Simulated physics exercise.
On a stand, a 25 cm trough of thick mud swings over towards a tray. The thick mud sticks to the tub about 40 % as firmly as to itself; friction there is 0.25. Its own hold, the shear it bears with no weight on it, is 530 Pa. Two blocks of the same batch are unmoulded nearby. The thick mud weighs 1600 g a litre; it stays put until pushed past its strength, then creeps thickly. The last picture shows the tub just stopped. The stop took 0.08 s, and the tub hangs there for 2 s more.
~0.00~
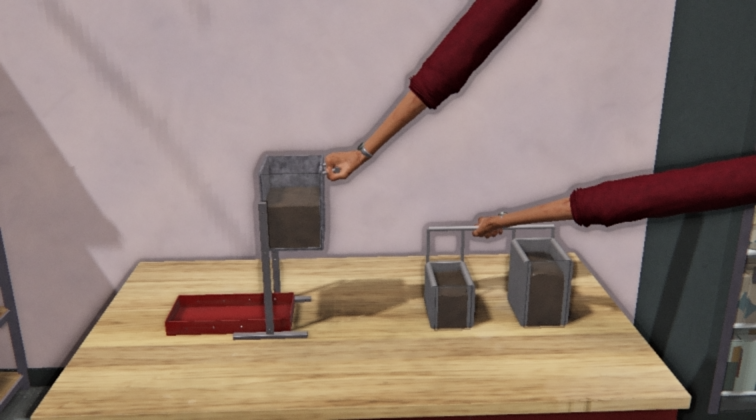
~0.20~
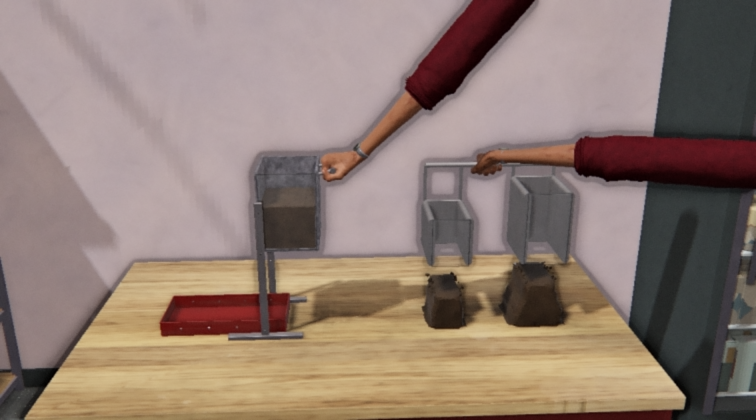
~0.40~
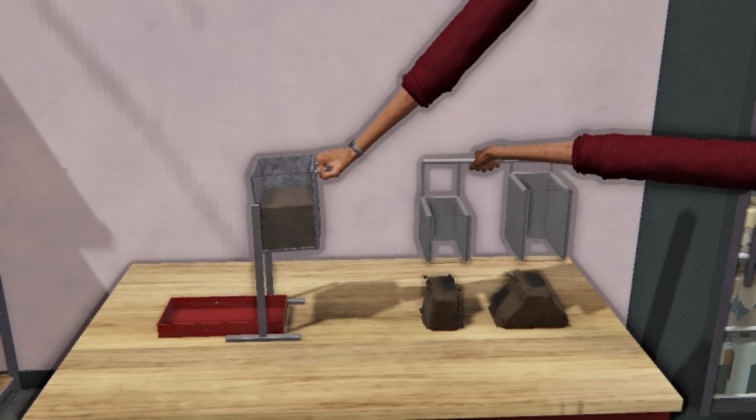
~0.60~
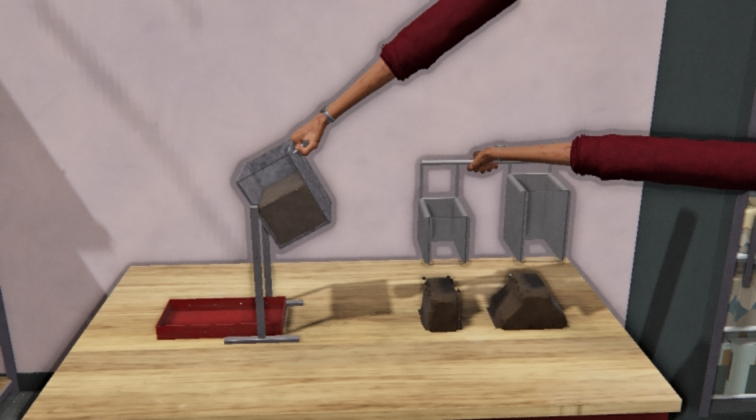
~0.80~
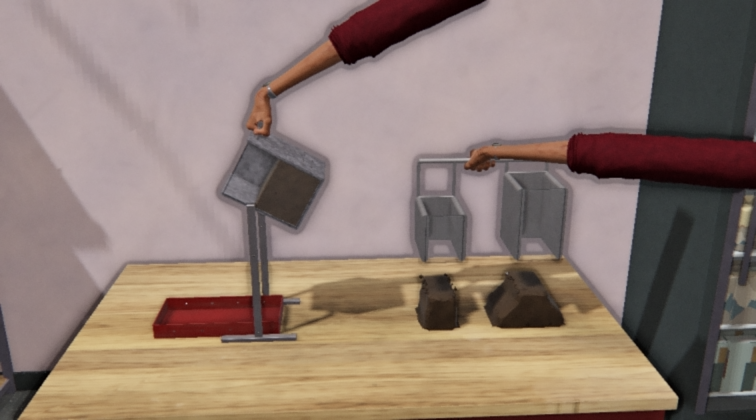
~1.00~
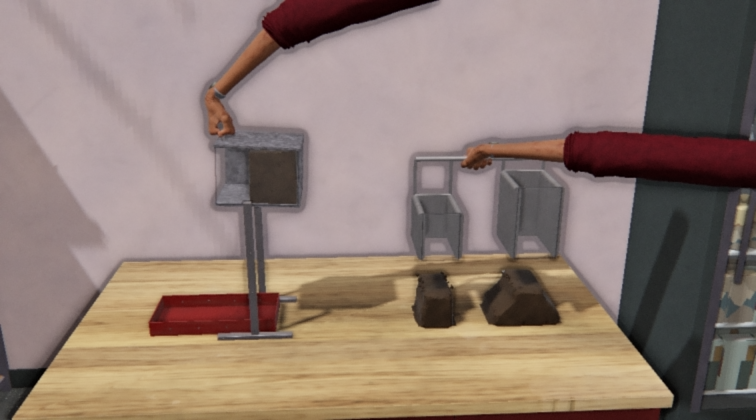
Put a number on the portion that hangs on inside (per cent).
Close to 100 per cent.
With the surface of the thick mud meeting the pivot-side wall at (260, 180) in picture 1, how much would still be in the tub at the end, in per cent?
Then about 80 %.
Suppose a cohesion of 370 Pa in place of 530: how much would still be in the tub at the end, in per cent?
It would be near 90 %.
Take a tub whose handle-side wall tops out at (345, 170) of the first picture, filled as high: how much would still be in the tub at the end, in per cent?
It would be near 65 %.
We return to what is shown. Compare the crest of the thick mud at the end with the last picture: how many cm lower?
Some 3 cm.
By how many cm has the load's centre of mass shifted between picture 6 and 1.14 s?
Some 2 cm.
By 1.14 s, the tub is at 87 degrees and holds 100 %.
By 1.31 s, the tub is at 87 degrees and holds 100 %.
By 1.48 s, the tub is at 87 degrees and holds 100 %.
By 1.65 s, the tub is at 87 degrees and holds 100 %.
By 3.00 s, at the end, the tub is at 87 degrees and holds 100 %.
